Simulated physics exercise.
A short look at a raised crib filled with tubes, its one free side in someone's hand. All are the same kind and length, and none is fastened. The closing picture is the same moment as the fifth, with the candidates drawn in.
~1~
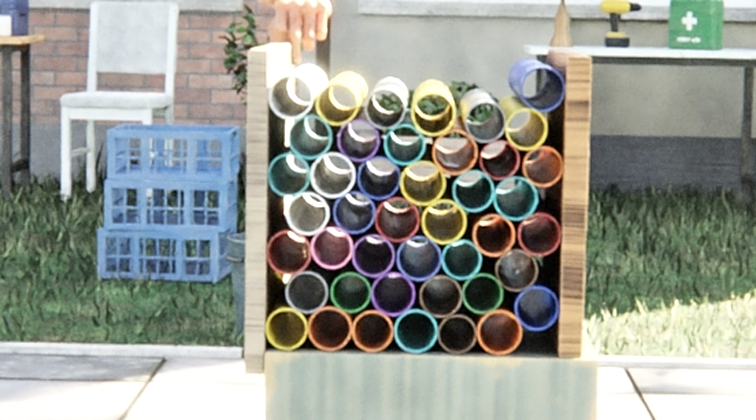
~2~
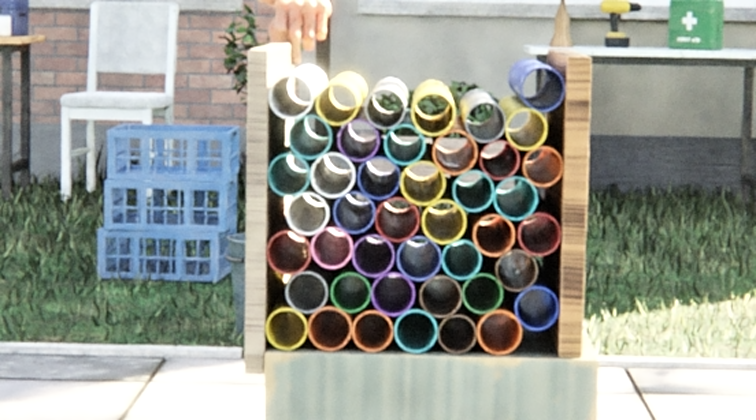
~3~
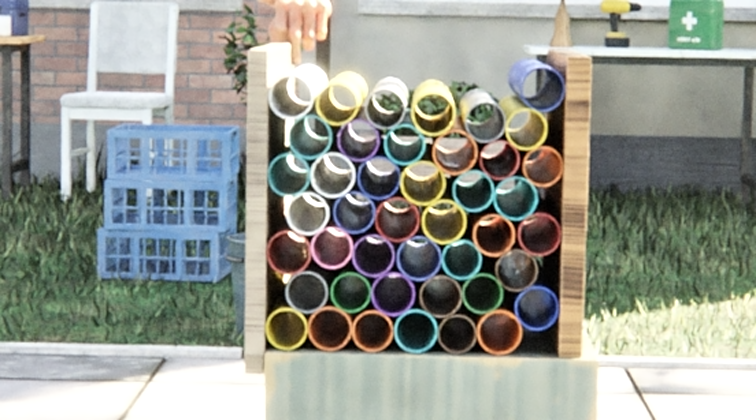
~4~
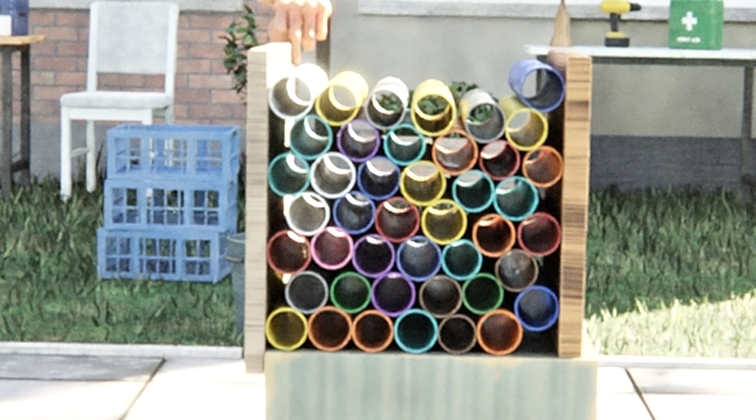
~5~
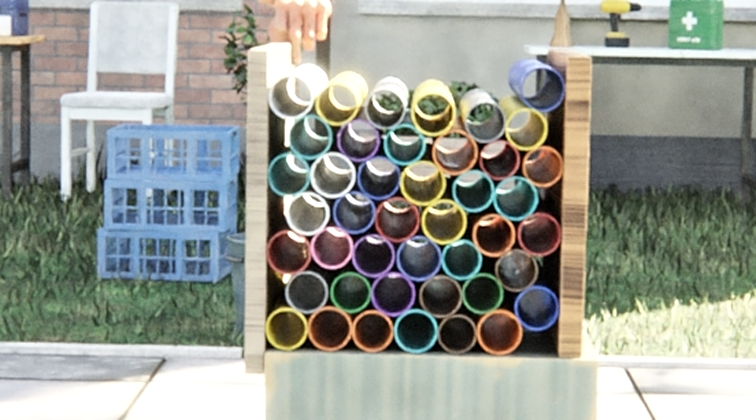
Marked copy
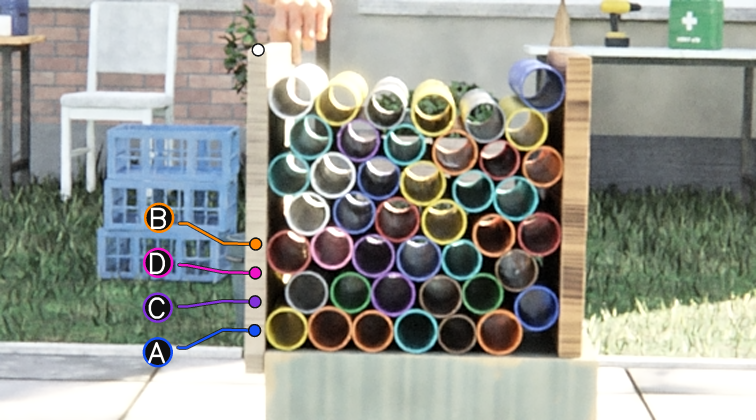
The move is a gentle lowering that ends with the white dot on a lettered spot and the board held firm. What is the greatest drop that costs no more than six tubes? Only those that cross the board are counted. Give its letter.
No lower than D.
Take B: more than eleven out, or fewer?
Fewer than eleven.
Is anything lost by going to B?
Yes.
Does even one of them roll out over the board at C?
At C: Yes.
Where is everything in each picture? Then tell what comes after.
A purple tube (358, 140); a yellow tube (337, 104); side board (272, 194), in the first frame.
Side board (272, 194); a yellow tube (287, 329), in the second frame.
An orange tube (500, 332); a green tube (351, 292), in the third frame.
A purple tube (373, 255); a red tube (397, 219), in the fourth frame.
A yellow tube (423, 183); a red tube (499, 160); a purple tube (358, 140), in the fifth frame.
On the copy, A at (255, 331); B at (256, 244); C at (255, 302); D at (256, 273); the white dot at (259, 50).
On D. First, top of the board (268, 144).
Then, top of the board (266, 248).
Finally, top of the board (266, 272), four out over the board.
By contrast, A more than six out over the board; B four out over the board; C more than six out over the board.
